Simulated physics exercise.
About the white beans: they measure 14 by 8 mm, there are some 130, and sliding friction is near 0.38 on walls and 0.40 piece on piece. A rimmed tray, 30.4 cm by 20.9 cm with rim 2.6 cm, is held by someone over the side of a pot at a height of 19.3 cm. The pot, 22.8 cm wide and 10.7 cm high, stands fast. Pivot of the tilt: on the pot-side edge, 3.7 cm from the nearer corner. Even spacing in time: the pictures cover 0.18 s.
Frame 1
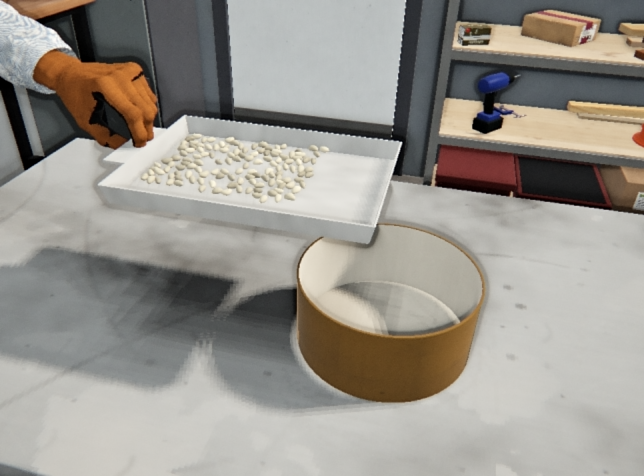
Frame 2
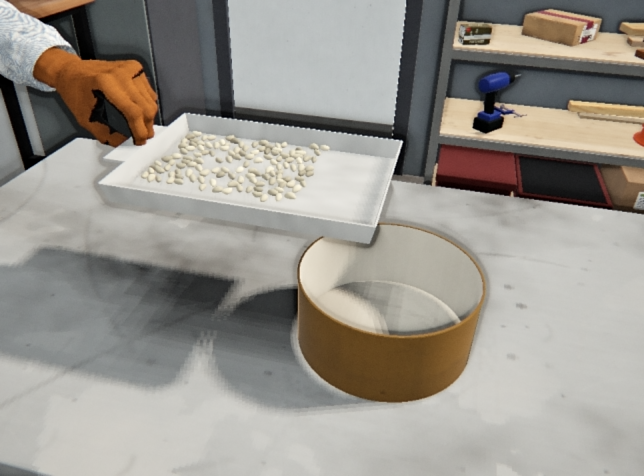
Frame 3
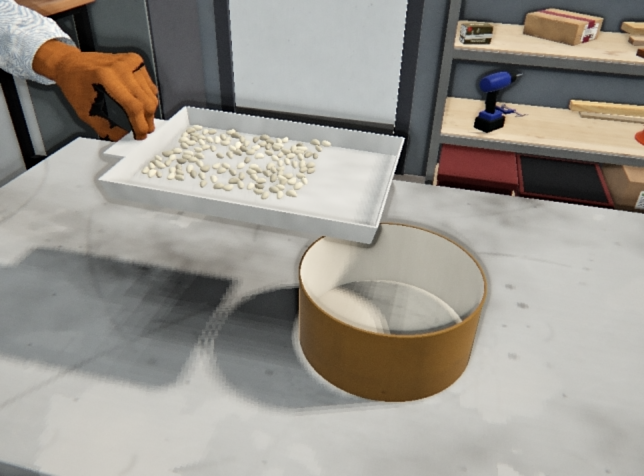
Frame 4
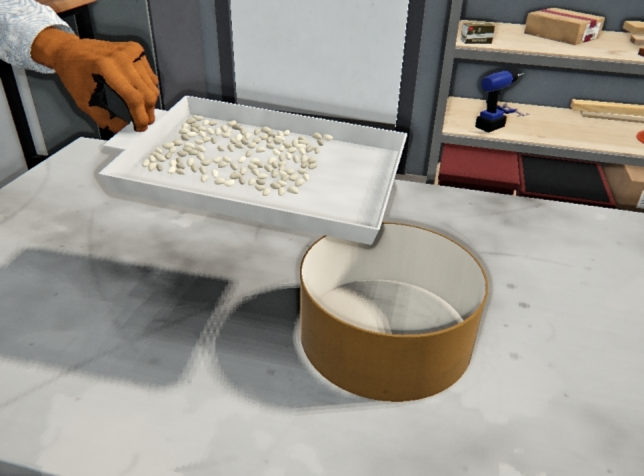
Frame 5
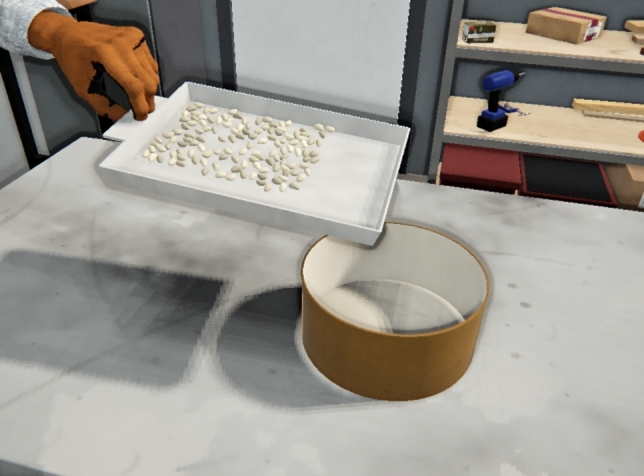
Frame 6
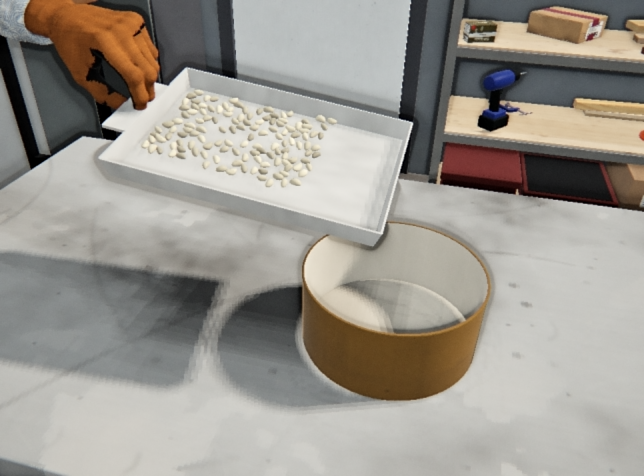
A hand in an orange glove, at the upper left, raises the left end of a shallow white tray of small white beans, slowly at first and then faster, tilting it toward the right. The brown, pale-lined pot beneath the tray's right end stays still on a grey-white tabletop. The steady view looks down across a workshop, with a blue drill and boxes on shelves behind.
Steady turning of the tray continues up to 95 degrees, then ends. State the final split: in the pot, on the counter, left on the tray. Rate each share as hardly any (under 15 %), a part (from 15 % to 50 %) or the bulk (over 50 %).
Pot: The bulk; counter: A part; left on the tray: Hardly any.
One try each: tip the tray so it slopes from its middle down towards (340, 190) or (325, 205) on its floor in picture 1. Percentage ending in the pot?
The share comes to about 70 in a hundred, then about 80 in a hundred.
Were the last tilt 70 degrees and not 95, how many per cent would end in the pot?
Estimate: Roughly 50 percent.
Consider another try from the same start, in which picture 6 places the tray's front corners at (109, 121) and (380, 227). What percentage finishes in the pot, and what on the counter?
In the pot: 65 per cent; on the counter: 35 per cent.
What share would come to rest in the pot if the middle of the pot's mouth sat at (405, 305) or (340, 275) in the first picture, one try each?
About 100 and 75 per cent.
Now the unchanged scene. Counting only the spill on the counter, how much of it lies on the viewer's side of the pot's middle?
About 100 percent of the spill.
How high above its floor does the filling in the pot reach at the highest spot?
Some 1.5 cm.
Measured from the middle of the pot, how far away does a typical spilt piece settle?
About 32 centimetres.
Then, 0.40 s after the last picture, tilt 52 degrees; the tray holds 100 %, the pot 0 %.
Then, 0.66 s after the last picture, tilt 78 degrees; the tray holds 55 %, the pot 15 %.
Then, 1.04 s after the last picture, tilt 95 degrees; the tray holds 5 %, the pot 65 %.
In the end, pot 70 %, counter 30 %, tray 0 %.
